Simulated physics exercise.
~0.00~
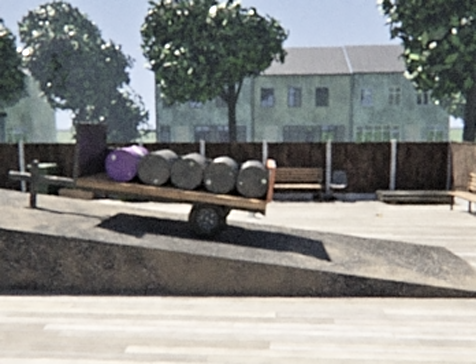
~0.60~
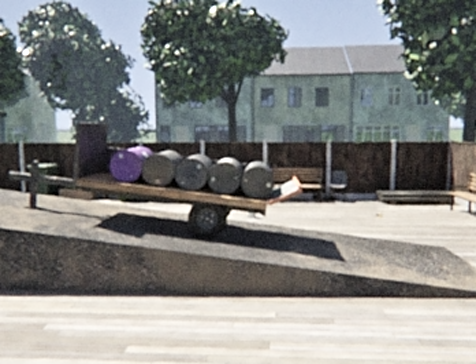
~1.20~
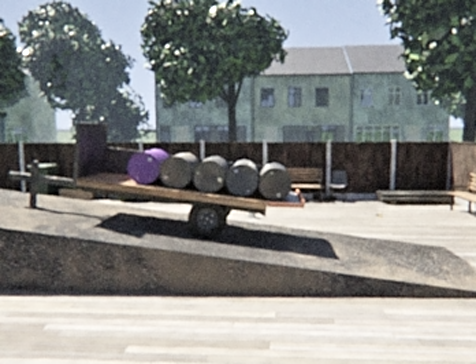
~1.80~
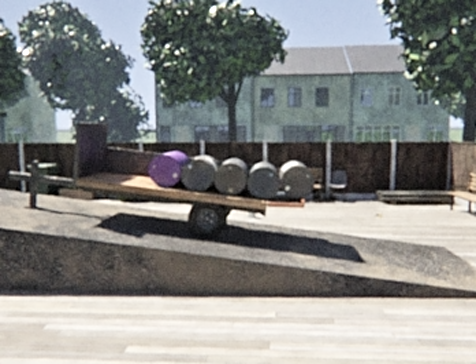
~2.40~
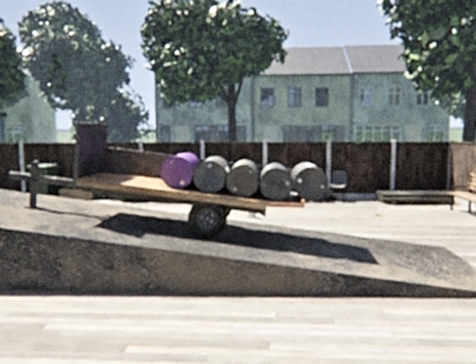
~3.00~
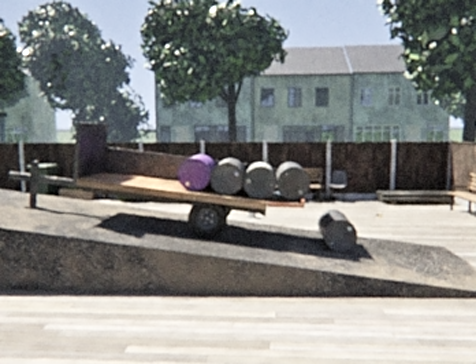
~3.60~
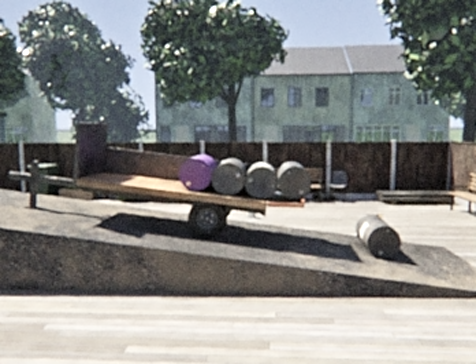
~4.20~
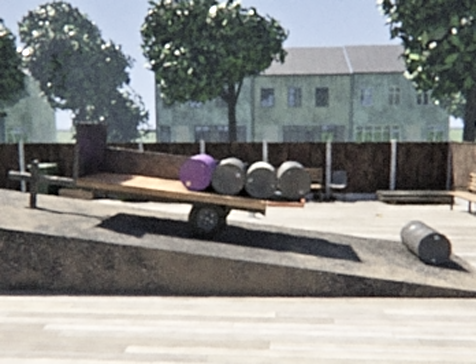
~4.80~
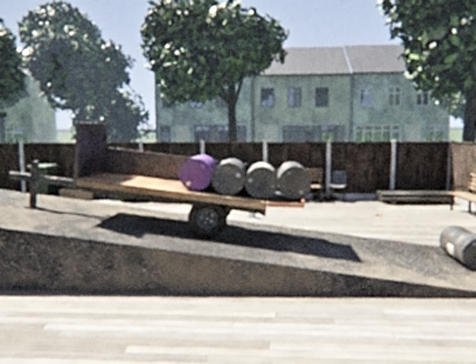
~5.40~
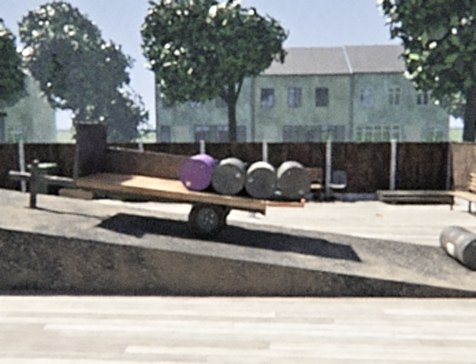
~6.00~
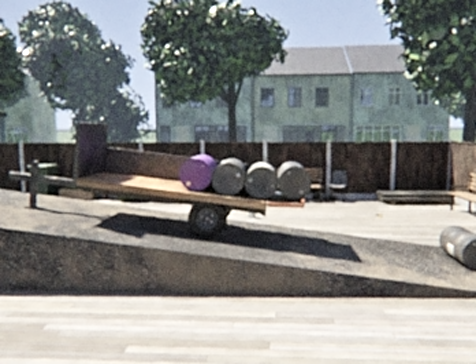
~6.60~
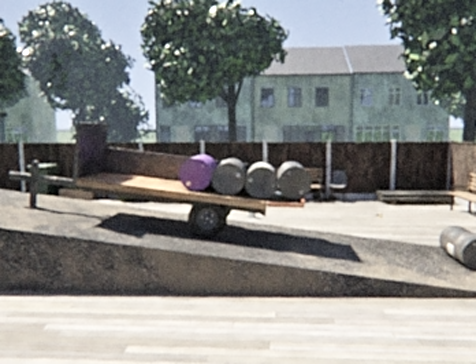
Five drums, one purple, rolling right along a sloping trailer as its tailgate drops, one grey drum falling off, four staying aboard.
